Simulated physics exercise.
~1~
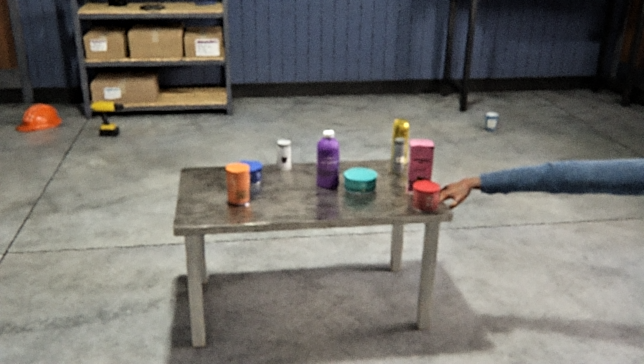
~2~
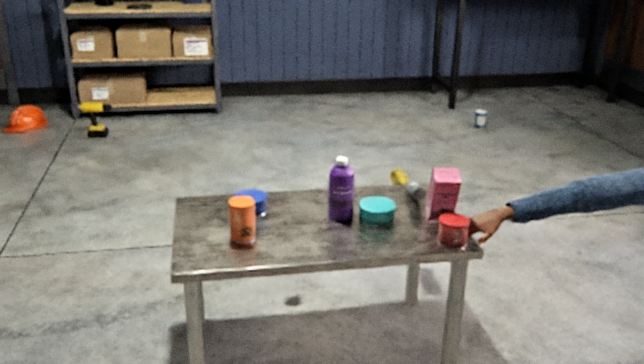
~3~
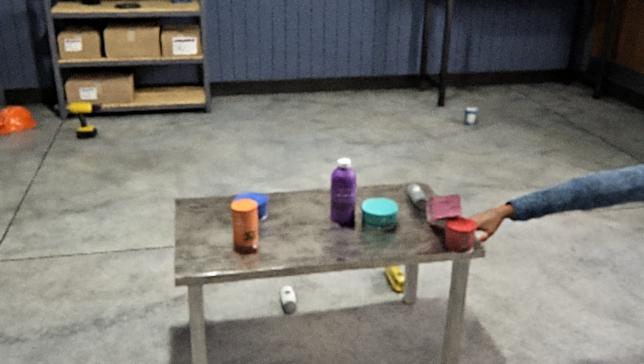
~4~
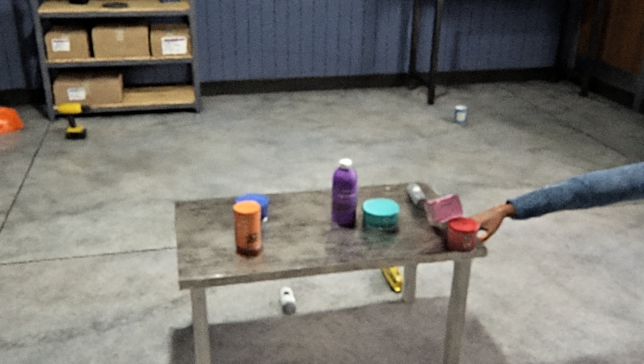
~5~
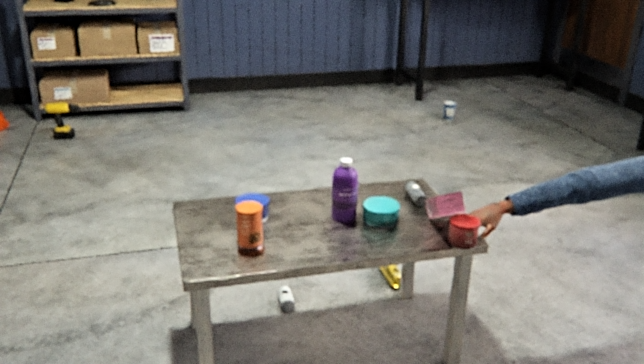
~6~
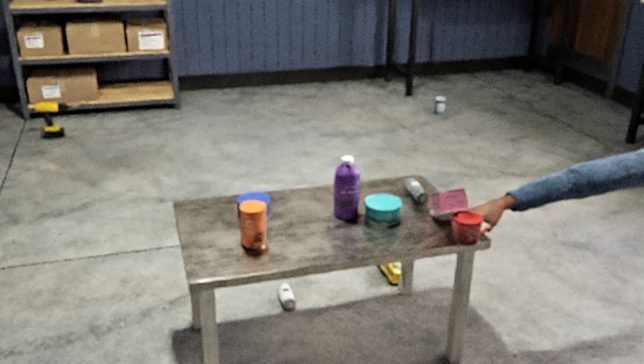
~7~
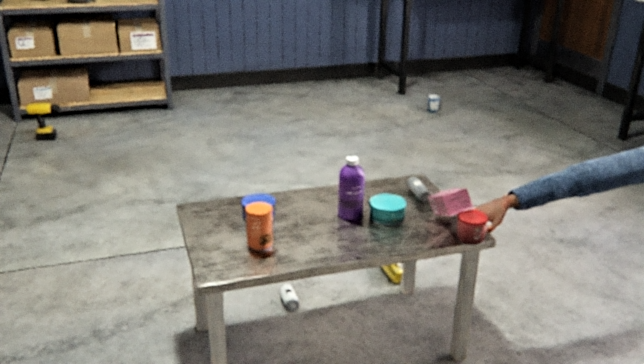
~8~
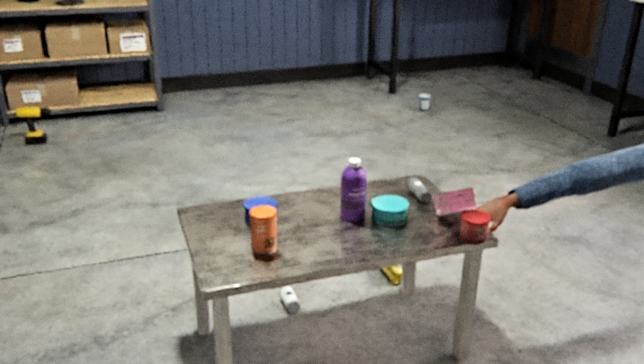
In a workshop, a hand jerks a table forward, toppling several containers, two landing below.
